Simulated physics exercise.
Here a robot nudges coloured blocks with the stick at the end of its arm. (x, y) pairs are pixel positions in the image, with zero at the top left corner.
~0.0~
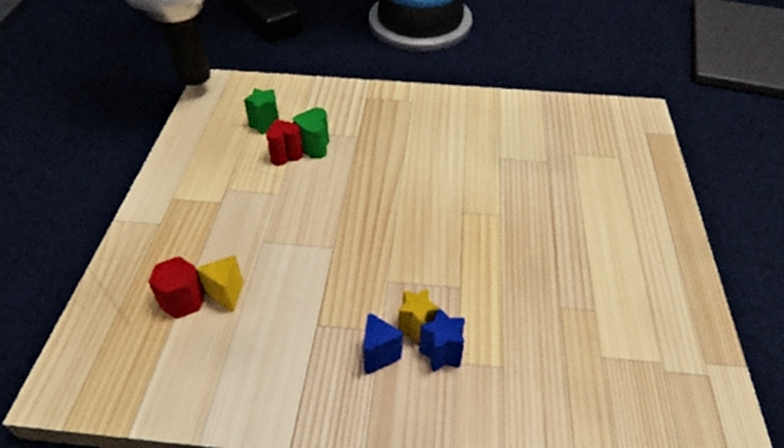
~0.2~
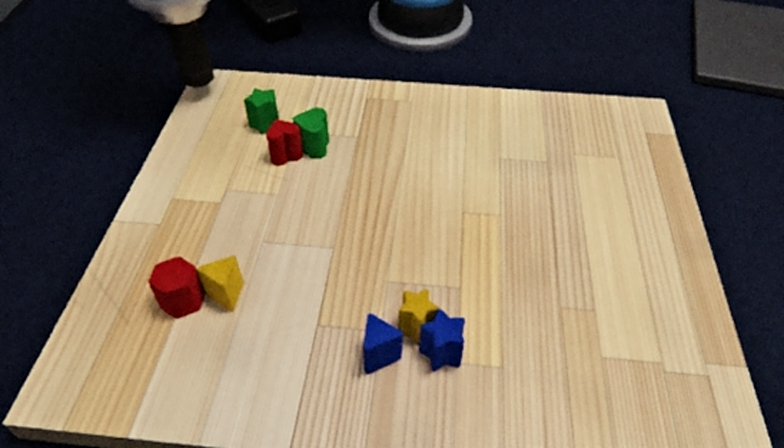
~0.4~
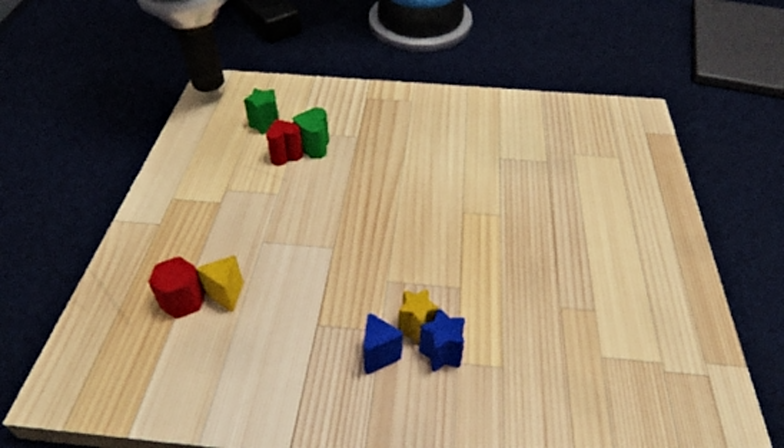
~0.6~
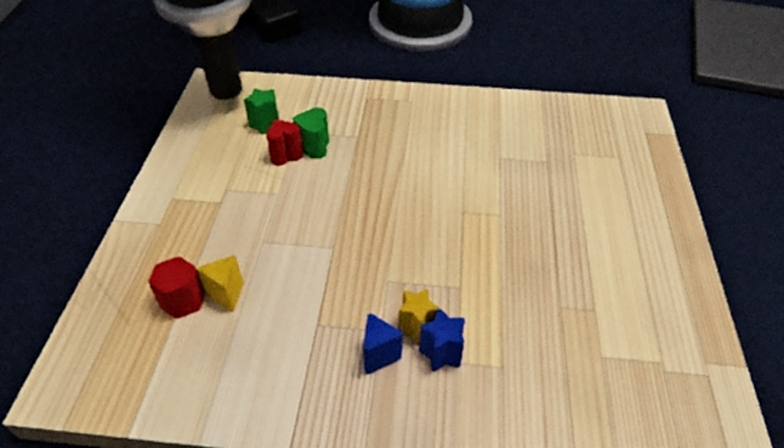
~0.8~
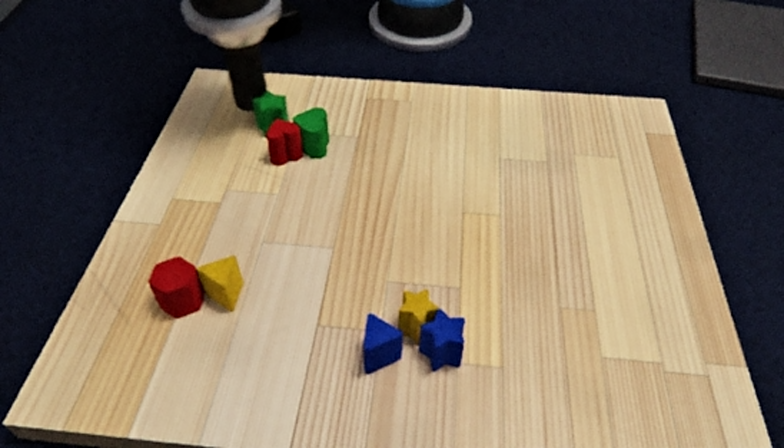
A light wooden board on a dark surface is seen from above at an angle by a still camera. A green star, red heart and green heart cluster at the upper left, a red block and yellow triangle sit lower left, and a blue triangle, yellow star and blue star sit low centre. The robot's dark stick slides right along the far edge and nudges the green star slightly right.
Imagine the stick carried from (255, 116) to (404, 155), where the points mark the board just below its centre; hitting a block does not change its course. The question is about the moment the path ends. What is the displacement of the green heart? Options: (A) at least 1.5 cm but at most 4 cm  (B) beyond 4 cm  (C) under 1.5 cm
It's B.
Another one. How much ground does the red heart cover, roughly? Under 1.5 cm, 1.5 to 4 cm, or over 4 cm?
Short, under 1.5 cm.
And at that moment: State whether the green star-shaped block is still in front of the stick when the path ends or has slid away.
Slid off.
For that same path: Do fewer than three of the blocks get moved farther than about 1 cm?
Going by the path, yes.
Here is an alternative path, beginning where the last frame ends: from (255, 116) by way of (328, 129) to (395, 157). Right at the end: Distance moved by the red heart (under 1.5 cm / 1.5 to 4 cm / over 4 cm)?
The answer is under 1.5 cm.
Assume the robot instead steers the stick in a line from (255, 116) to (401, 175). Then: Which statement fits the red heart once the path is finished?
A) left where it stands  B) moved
Letter B.
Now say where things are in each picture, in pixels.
In the first picture, stick's lower end (195, 77); green star-shaped block (261, 96); red heart (282, 128); green heart (312, 119).
In the second picture, stick (198, 79); blocks still.
In the third picture, stick (209, 83); blocks still.
In the fourth picture, stick (227, 91); blocks still.
In the fifth picture, stick (252, 102); green star-shaped block (269, 100); red heart (282, 128); green heart (312, 119).
What follows on the original path. One third of the way, stick (301, 114); green star-shaped block (309, 118), turned 30° clockwise; red heart (282, 131); green heart (330, 130), turned 25° anticlockwise.
Two thirds of the way, stick (352, 127); green star-shaped block (342, 133), turned 65° clockwise; red heart (282, 131); green heart (350, 152), turned 15° clockwise.
At the end, stick (404, 140); green star-shaped block (353, 134), turned 90° clockwise; red heart (282, 131); green heart (350, 156), turned 30° clockwise.
